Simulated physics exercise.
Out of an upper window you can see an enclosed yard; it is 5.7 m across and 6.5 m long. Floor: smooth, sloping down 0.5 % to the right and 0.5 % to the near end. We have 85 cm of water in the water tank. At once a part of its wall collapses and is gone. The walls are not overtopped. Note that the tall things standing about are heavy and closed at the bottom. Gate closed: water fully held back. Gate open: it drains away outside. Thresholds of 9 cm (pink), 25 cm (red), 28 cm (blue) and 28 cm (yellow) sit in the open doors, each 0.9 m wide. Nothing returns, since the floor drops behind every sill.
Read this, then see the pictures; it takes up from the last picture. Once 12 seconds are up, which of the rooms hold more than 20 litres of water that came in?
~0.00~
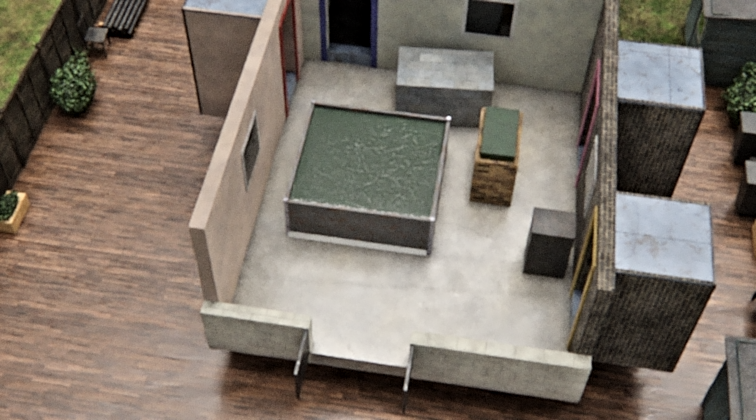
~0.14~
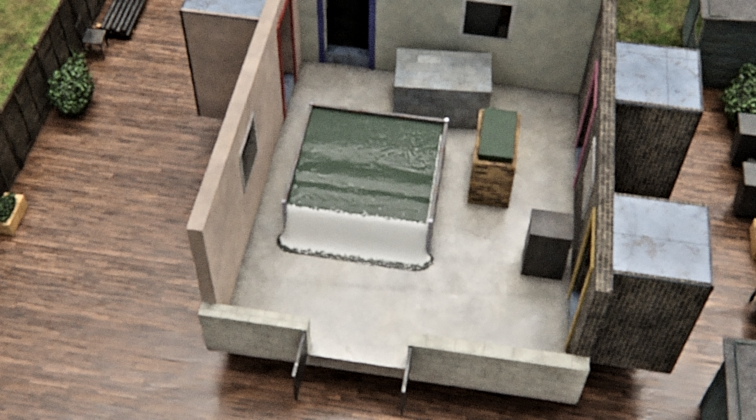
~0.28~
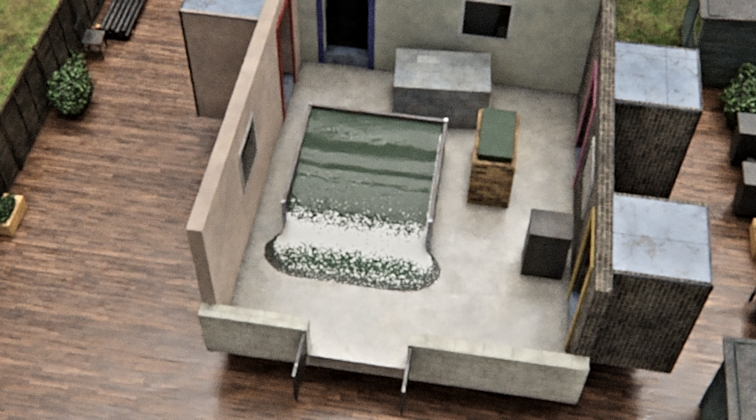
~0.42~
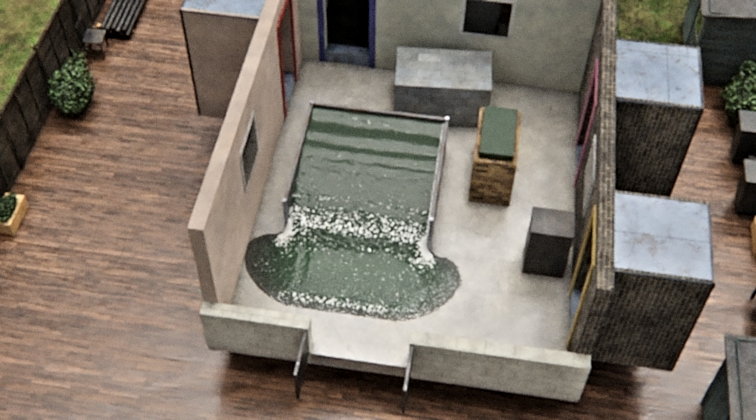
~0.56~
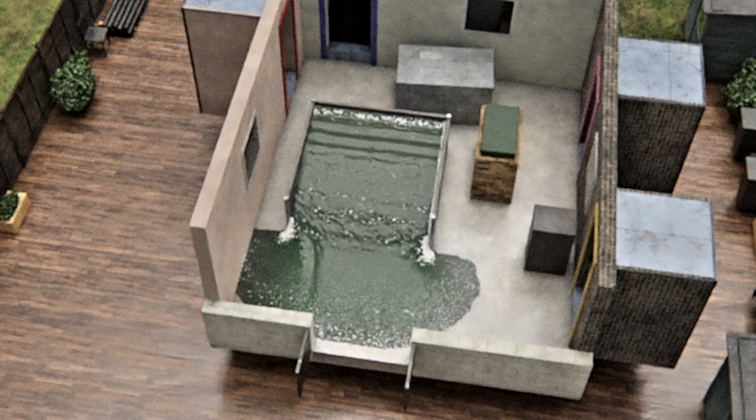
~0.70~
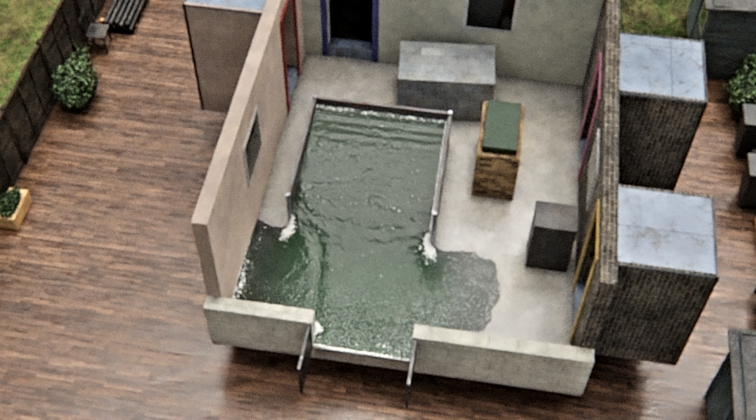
Outcome: Pink door: The inflow ends up lower than the cap; red door: The inflow ends up lower than the cap; blue door: The inflow ends up lower than the cap; yellow door: The inflow ends up lower than the cap.
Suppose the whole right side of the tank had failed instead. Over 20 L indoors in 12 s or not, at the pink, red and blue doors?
For pink, too much; for red, too little; for blue, too little.
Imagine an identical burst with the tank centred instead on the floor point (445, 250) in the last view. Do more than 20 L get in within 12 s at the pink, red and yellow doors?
Checking the limit: Pink is within it, red is within it and yellow is beyond it.
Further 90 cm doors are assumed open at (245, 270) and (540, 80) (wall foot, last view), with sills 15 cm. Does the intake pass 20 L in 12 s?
Result in order - more than that, then not enough.
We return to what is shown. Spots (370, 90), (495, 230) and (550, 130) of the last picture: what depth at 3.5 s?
First spot near 0 cm, second near 0 cm, third near 0 cm.
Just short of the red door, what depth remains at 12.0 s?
The depth there is near 6.0 cm.
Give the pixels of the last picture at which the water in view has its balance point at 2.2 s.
The water's centre is around (362, 251).
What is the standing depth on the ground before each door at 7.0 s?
Pink 1 cm, red 5 cm, blue 9 cm, yellow 16 cm.
After 1.4 s water covers 35 % of the floor and is deepest (59 cm) near (228, 322); pink door not reached, red door not reached, blue door not reached, yellow door not reached.
After 2.2 s water covers 35 % of the floor and is deepest (46 cm) near (228, 322); pink door not reached, red door not reached, blue door not reached, yellow door 15 cm at the sill, 0 L in.
After 3.5 s water covers 55 % of the floor and is deepest (30 cm) near (561, 277); pink door 2 cm at the sill, 0 L in, red door 6 cm at the sill, 0 L in, blue door not reached, yellow door 18 cm at the sill, 0 L in.
After 7.0 s water covers 90 % of the floor and is deepest (18 cm) near (550, 275); pink door 1 cm at the sill, 0 L in, red door 5 cm at the sill, 0 L in, blue door 9 cm at the sill, 0 L in, yellow door 16 cm at the sill, 0 L in.
After 12.0 s water covers 100 % of the floor and is deepest (11 cm) near (532, 239); pink door 9 cm at the sill, 3 L in, red door 6 cm at the sill, 0 L in, blue door 5 cm at the sill, 0 L in, yellow door 6 cm at the sill, 0 L in.
